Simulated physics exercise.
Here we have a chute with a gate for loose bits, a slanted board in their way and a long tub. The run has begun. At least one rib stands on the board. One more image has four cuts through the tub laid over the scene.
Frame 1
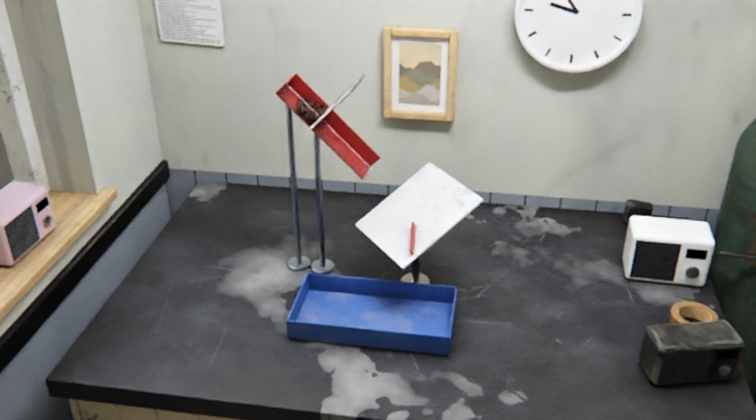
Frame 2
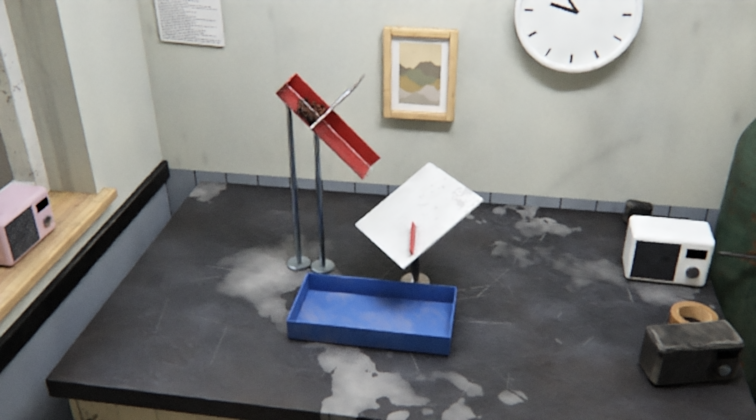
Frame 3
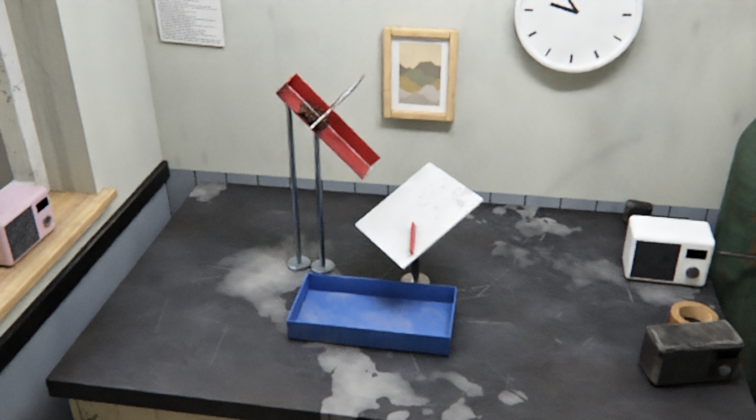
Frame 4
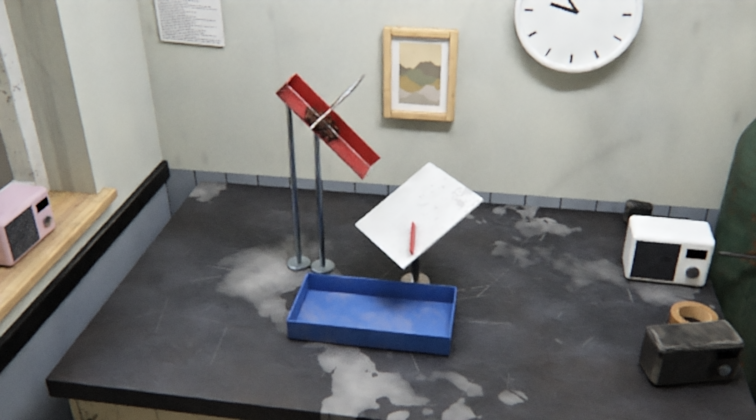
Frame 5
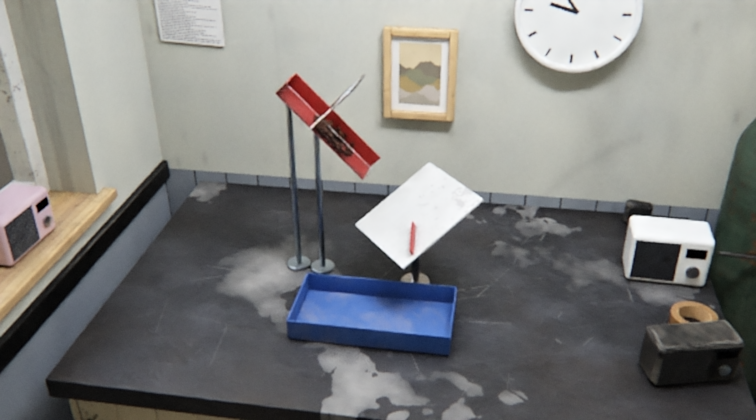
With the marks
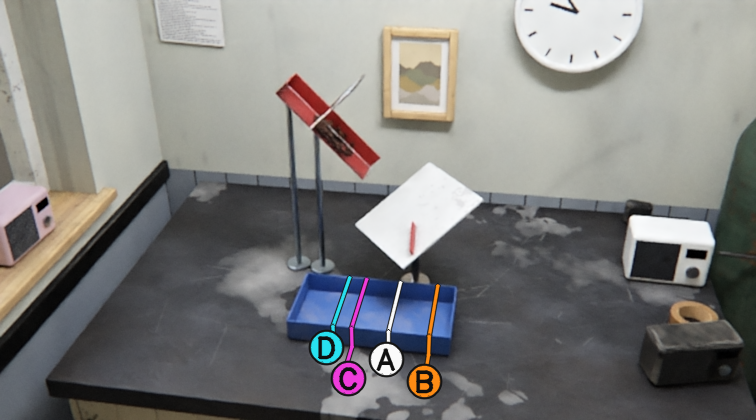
Small dark berries sliding down a sloping red chute above a tilted white board and an empty blue tub on a worn countertop.
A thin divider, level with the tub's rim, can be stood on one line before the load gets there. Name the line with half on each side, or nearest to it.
Use line C.
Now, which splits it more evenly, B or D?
That would be D.
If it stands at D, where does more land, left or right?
The right side.
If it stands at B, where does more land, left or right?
The left side.
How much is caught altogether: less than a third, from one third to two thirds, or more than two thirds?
It is more than two thirds.
On the marked copy, line A crosses the front rim at (388, 331); line B crosses the front rim at (429, 335); line C crosses the front rim at (351, 327); line D crosses the front rim at (333, 325).
Choosing A, of what is caught, all but a few on the left of the divider, a small share on the right.
Choosing B, of what is caught, all but a few on the left of the divider, only a few on the right.
Choosing C, of what is caught, close to half on the left of the divider, close to half on the right.
Choosing D, of what is caught, close to a quarter on the left of the divider, the bulk on the right.
